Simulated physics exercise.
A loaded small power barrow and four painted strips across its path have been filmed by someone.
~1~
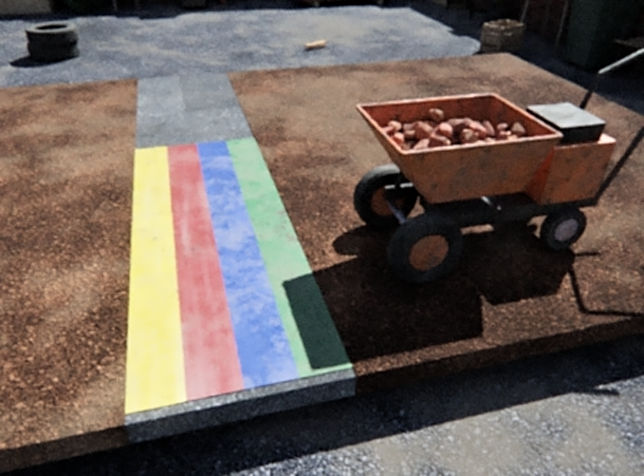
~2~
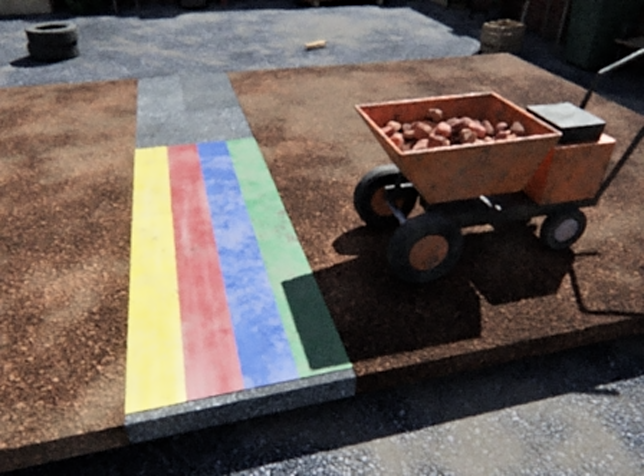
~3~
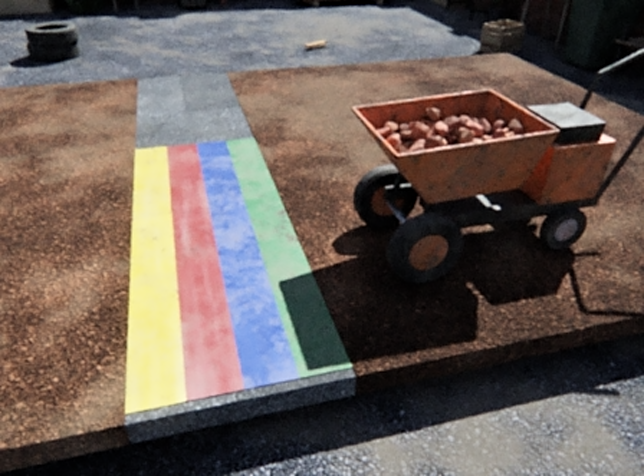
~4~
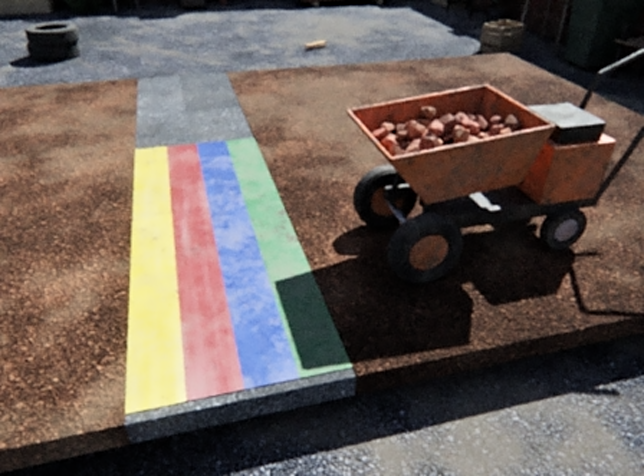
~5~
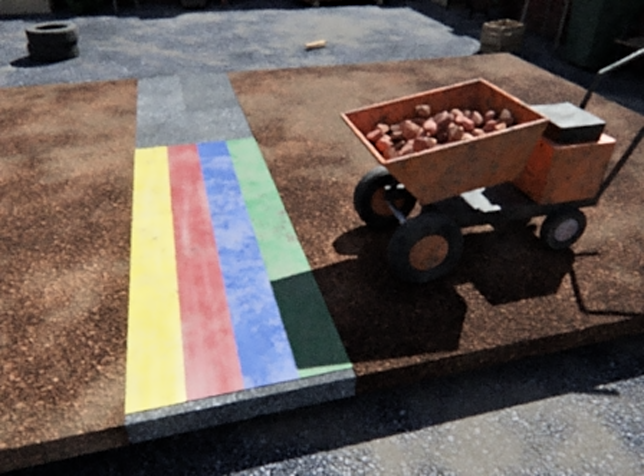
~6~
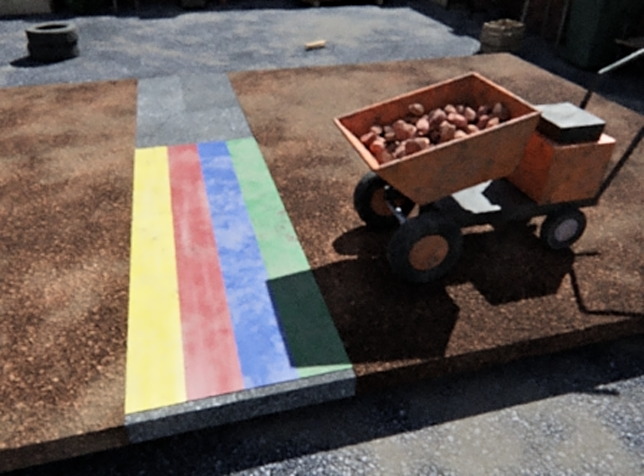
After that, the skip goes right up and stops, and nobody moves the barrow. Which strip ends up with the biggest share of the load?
The green strip.
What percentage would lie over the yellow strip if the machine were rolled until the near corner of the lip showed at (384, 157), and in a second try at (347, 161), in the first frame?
That comes to some 0 in a hundred for the first try and some 10 in a hundred for the second.
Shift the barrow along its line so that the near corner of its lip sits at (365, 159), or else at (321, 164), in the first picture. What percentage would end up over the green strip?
First try: Some 10 %; second try: 0 %.
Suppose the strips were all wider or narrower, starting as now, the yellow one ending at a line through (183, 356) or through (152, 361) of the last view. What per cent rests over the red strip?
The first gives 10 %, the second 10 %.
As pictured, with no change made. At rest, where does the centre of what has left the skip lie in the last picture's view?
Centre at rest: Close to (266, 264).
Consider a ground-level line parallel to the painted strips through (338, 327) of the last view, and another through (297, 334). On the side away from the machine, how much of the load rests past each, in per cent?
I reckon some 70 per cent and some 40 per cent.
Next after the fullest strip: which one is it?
That would be the blue one.
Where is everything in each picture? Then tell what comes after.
The first frame shows lip of the skip at (402, 155), level; top of the load at (456, 143), lumps of rubble; green strip at (310, 327); blue strip at (260, 336); red strip at (209, 346); yellow strip at (155, 356).
The second frame shows lip of the skip at (401, 155), level; top of the load at (455, 143).
The third frame shows lip of the skip at (397, 157), tipped barely; top of the load at (452, 142).
The fourth frame shows lip of the skip at (391, 160), tipped barely; top of the load at (456, 131).
The fifth frame shows lip of the skip at (383, 165), tipped a little; top of the load at (465, 130).
The sixth frame shows lip of the skip at (375, 170), tipped a little; top of the load at (459, 126); green strip at (310, 327); blue strip at (260, 336); red strip at (209, 346); yellow strip at (155, 356).
Soon, skip tipped well over; all in the skip.
A while on, skip tipped steeply; nearly all in the skip; a stray few over the green strip; a stray few over the blue strip.
Towards the end, skip tipped right over; about half in the skip; about a quarter over the green strip; about a quarter over the blue strip; a small part over the red strip; a stray few over the yellow strip; a stray few off the paint.
Finally, skip tipped right over; about a quarter in the skip; about a third over the green strip; about a quarter over the blue strip; a small part over the red strip; a stray few over the yellow strip; a stray few off the paint.
